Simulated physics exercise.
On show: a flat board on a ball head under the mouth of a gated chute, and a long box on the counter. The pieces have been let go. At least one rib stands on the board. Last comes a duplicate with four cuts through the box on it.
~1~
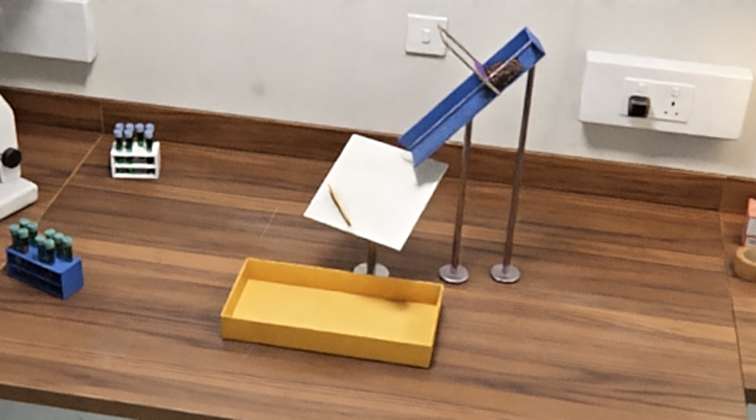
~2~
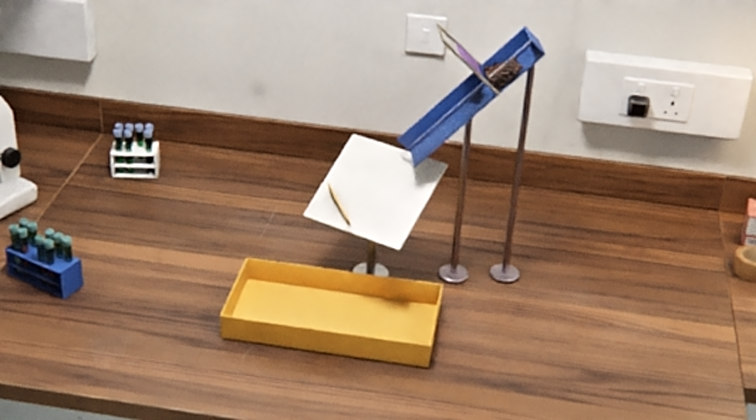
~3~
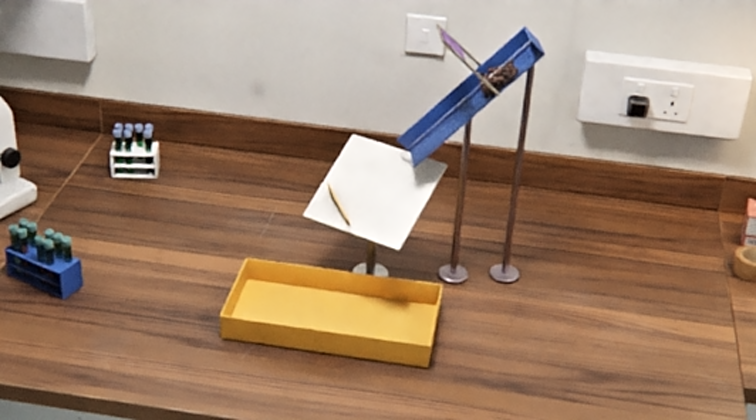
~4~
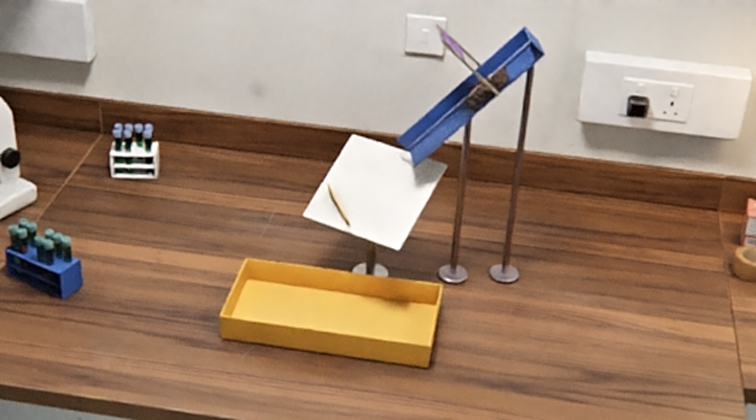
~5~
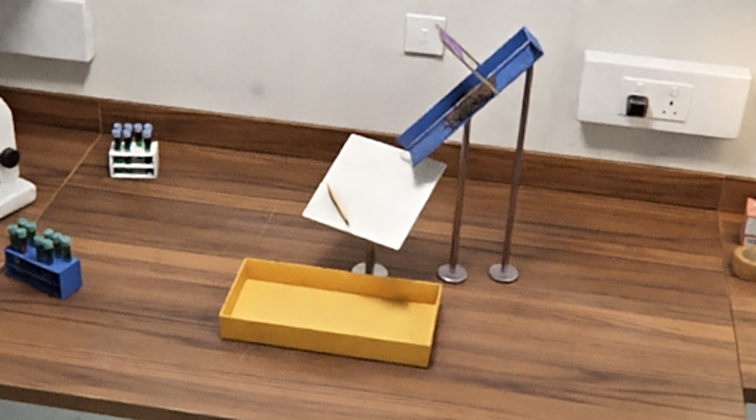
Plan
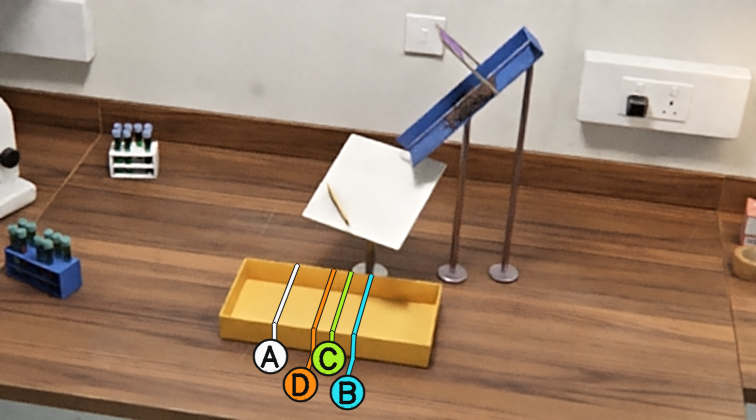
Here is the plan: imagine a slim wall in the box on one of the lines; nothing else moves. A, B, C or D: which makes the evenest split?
C.
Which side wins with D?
Right.
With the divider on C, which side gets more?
Right.
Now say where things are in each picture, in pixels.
Load behind the gate at (499, 72), allspice berries; lip of the chute at (413, 160), sloping fairly steeply, in the first picture.
Middle of the board at (375, 189), tilted gently; middle of its low edge at (350, 232); of its high edge at (400, 149), in the second picture.
Front corners of the box at (221, 316) and (429, 345), empty; front of the load at (484, 89), in the third picture.
Middle of the load at (484, 89); its front at (467, 100), about a quarter of the way to the lip; rib from (328, 184) to (348, 220), in the fourth picture.
Middle of the load at (472, 102); its front at (445, 126), about half of the way to the lip, in the fifth picture.
On the marked copy, line A crosses the front rim at (274, 323); line B crosses the front rim at (354, 334); line C crosses the front rim at (332, 331); line D crosses the front rim at (313, 329).
Choosing A, of what is caught, a stray few on the left of the divider, nearly all on the right.
Choosing B, of what is caught, nearly all on the left of the divider, a small part on the right.
Choosing C, of what is caught, about a third on the left of the divider, about two thirds on the right.
Choosing D, of what is caught, a small part on the left of the divider, most on the right.
